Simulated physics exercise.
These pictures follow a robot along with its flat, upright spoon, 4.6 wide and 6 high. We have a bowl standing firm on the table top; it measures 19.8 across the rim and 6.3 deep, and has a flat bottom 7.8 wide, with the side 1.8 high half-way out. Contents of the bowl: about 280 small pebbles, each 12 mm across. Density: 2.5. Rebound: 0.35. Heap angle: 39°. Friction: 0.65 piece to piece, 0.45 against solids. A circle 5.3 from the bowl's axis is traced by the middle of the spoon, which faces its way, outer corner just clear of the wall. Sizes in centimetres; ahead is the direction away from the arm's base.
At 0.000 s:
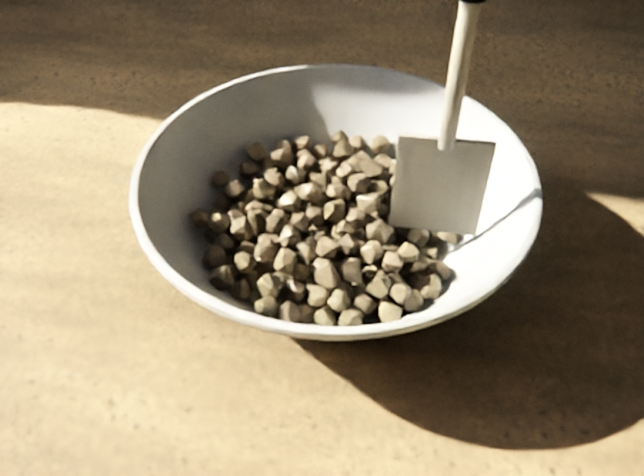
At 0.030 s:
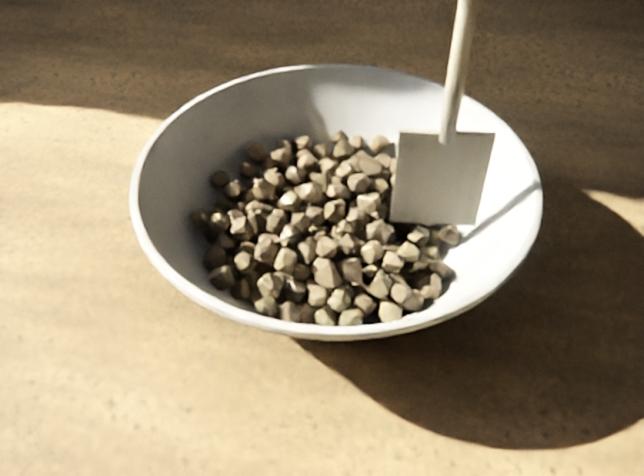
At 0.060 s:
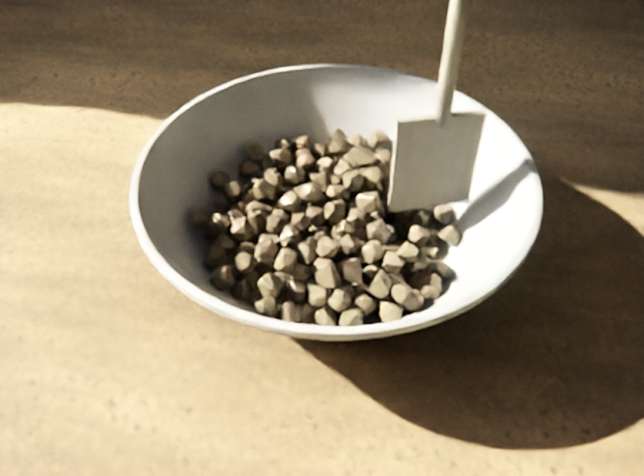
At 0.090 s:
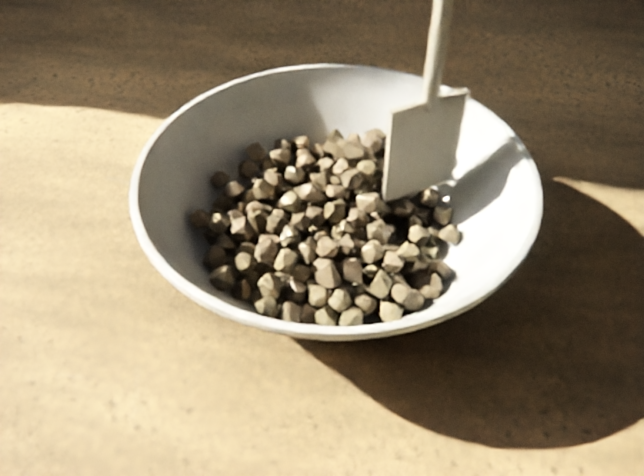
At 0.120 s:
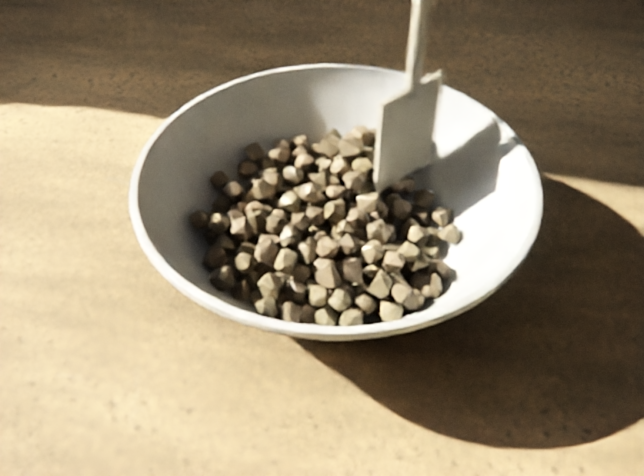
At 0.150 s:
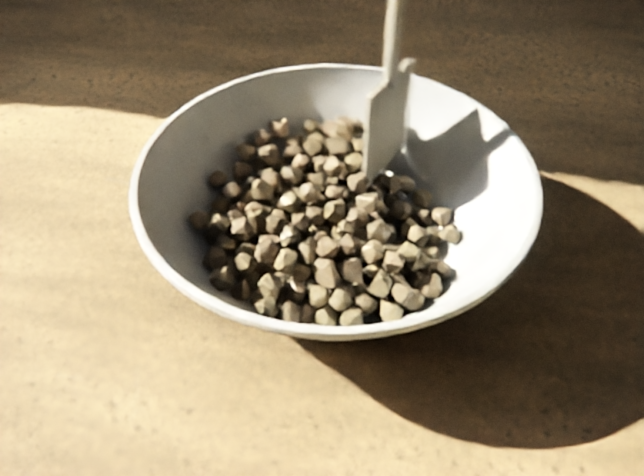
At first, a flat, pale paddle stands upright at the right side of a white bowl of small brownish pebbles. It sweeps along the inside toward the back, turning until it looks narrow, and nudges pebbles at the back slightly leftward while most of the pile barely moves.
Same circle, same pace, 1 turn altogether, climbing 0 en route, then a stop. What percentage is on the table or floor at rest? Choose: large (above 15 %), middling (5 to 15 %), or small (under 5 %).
Middling.
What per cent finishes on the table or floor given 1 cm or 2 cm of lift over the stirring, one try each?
Near 10 in a hundred, then near 0 in a hundred.
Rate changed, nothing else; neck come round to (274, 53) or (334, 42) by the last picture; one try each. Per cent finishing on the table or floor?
Some 25 and 20 per cent.
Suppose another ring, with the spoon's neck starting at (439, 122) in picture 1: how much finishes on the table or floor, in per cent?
About 10 %.
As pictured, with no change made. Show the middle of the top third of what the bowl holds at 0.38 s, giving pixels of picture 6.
Around (220, 218).
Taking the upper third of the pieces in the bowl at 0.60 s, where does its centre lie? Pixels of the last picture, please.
Centre estimate: (415, 261).
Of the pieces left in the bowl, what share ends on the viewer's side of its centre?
Around 35 percent of it.
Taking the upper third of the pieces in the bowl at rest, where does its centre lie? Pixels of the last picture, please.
Estimated centre: (425, 182).
By 0.38 s, 179° round, highest piece 8 above the table; 276 in the bowl, 1 in flight or on the tool.
By 0.60 s, 293° round, highest piece 9 above the table; 262 in the bowl, 12 on the table or floor, 3 in flight or on the tool.
By 0.91 s, 0° round, highest piece 7 above the table; 253 in the bowl, 24 on the table or floor.
By 1.61 s, 0° round, highest piece 7 above the table; 253 in the bowl, 24 on the table or floor.
Final count, 253 in the bowl, 24 on the table or floor. That is 9 % on the table or floor.
